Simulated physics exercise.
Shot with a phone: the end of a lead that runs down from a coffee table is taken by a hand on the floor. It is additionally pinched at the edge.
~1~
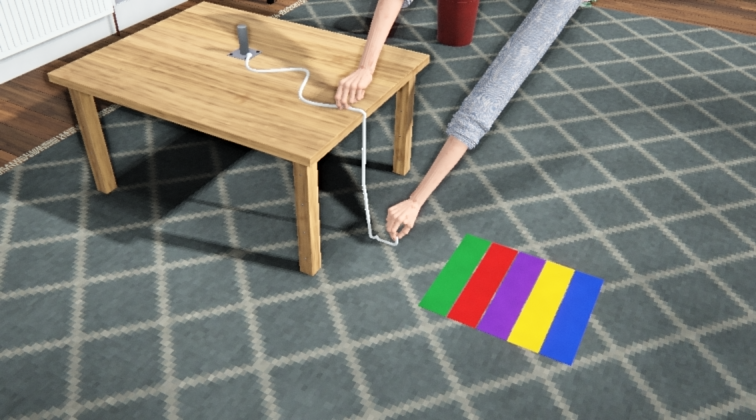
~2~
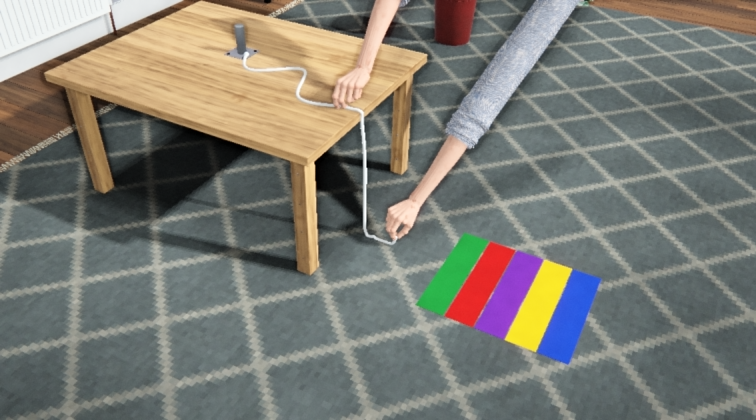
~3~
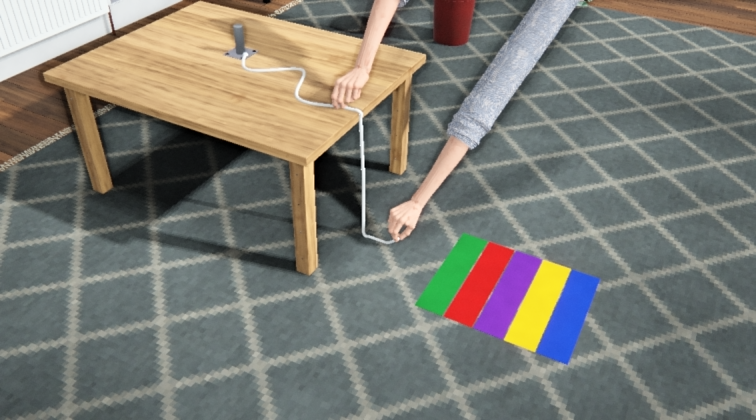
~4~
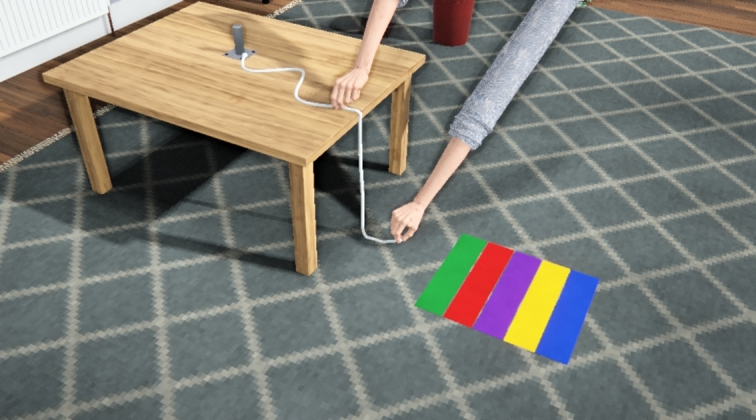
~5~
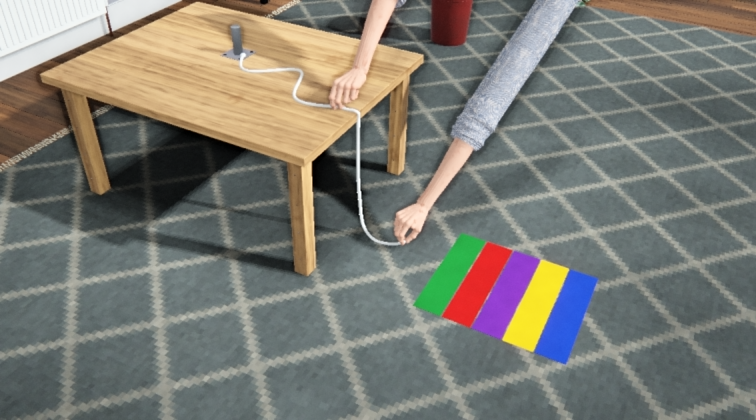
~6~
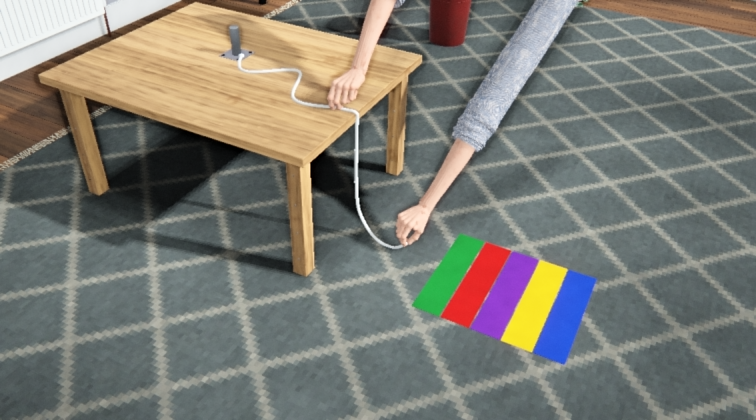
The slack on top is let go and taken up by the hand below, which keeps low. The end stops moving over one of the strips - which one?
The yellow strip.
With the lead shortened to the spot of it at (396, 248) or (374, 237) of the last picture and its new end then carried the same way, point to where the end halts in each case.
Case by case it comes to about (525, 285) and then about (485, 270).
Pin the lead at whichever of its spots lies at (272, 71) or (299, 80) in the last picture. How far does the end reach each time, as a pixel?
In order of the tries, close to (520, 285) and close to (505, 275).
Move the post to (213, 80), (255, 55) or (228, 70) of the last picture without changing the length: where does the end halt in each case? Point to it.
The spots are near (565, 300), (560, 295) and (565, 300).
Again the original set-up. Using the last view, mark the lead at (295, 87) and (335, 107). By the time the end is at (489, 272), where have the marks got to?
Around (335, 94) and around (371, 139).
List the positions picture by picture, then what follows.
The first frame shows end (397, 237); green (441, 297); red (469, 308); purple (499, 319); yellow (530, 331); blue (562, 343).
The second frame shows end (396, 237); lead through (245, 66) (302, 70) (299, 99) (361, 114) (365, 170) (365, 222).
The third frame shows end (399, 239).
The fourth frame shows end (401, 240); lead through (243, 67) (300, 70) (298, 99) (359, 114) (361, 170) (363, 223).
The fifth frame shows end (404, 242).
The sixth frame shows end (407, 243); lead through (240, 68) (297, 71) (295, 100) (356, 115) (356, 170) (364, 223).
Soon after, end near (489, 272); over red.
After that, end near (523, 284); over purple.
At the stop, end near (544, 291); over yellow. It gets as far as the yellow strip.
